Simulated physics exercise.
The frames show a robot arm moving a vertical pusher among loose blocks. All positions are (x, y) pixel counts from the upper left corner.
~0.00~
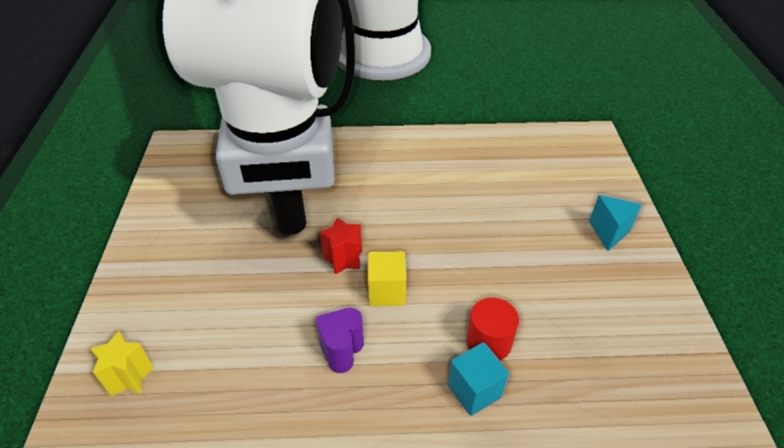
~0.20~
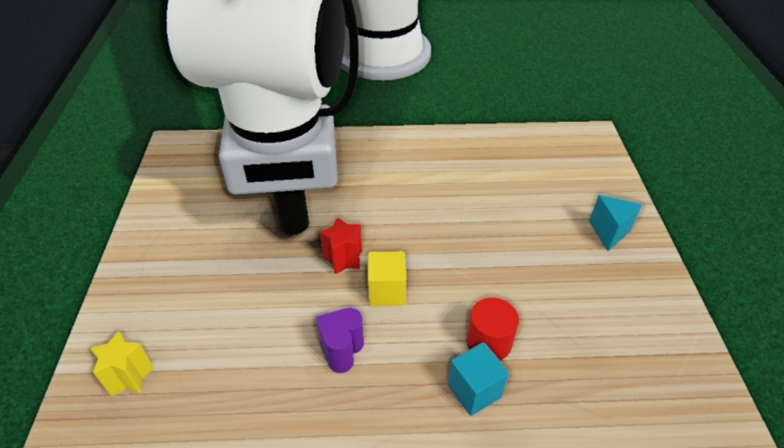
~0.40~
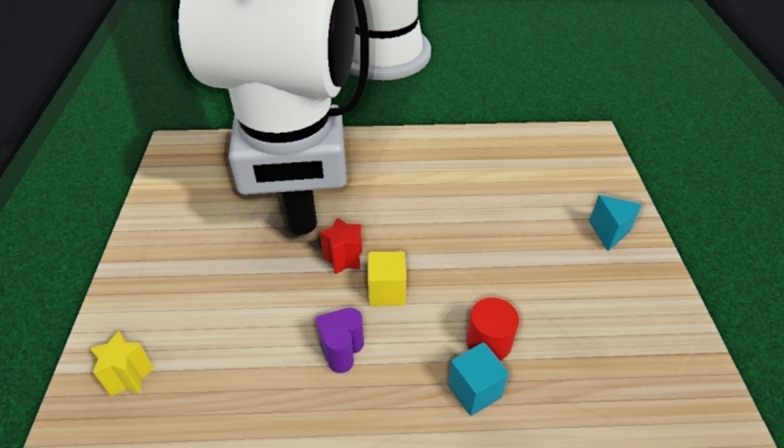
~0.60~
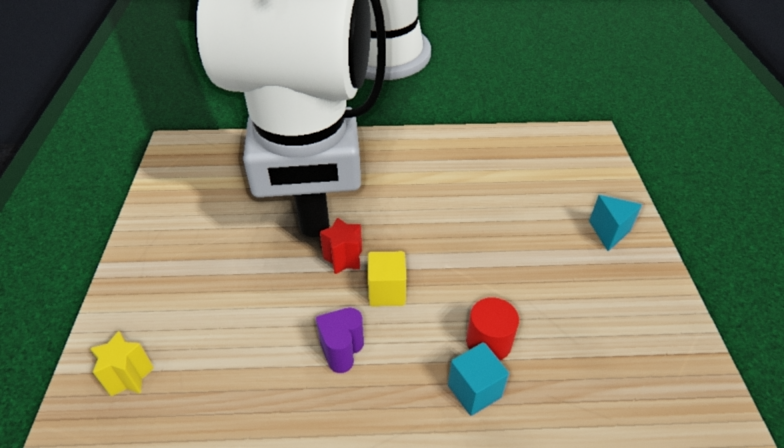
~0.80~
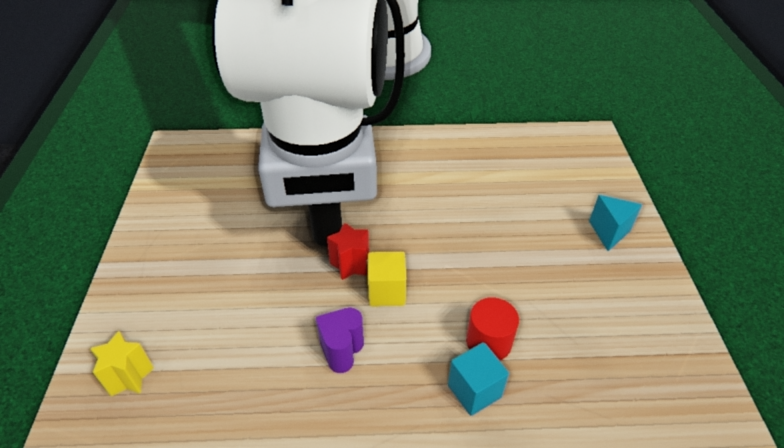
On a wooden board with a green surround, a robot arm slid its black pusher slowly to the right, then nudged the red star slightly toward the yellow block while the other blocks stayed still.
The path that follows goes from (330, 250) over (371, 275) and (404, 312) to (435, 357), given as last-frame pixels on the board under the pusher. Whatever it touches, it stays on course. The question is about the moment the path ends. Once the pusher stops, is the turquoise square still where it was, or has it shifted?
Once the path is done, it is somewhere new.
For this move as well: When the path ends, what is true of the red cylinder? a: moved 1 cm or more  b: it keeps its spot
Correct choice: A.
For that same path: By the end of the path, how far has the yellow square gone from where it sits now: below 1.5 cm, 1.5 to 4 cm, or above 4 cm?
Movement: Over 4 cm.
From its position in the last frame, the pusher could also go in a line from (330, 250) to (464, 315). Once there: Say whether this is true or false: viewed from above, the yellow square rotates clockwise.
Verdict: True.
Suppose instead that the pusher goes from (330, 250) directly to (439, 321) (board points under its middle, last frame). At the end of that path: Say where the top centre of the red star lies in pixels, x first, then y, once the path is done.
My prediction: (469, 314).
The first path, step by step. One third of the way, pusher (370, 261); red star (396, 263); yellow square (416, 290).
Two thirds of the way, pusher (404, 298); red star (434, 300); yellow square (460, 328), turned 15° anticlockwise; red cylinder (502, 318).
At the end, pusher (436, 344); red star (471, 344), turned 15° anticlockwise; yellow square (503, 374), turned 25° anticlockwise; turquoise square (526, 413); red cylinder (509, 320).
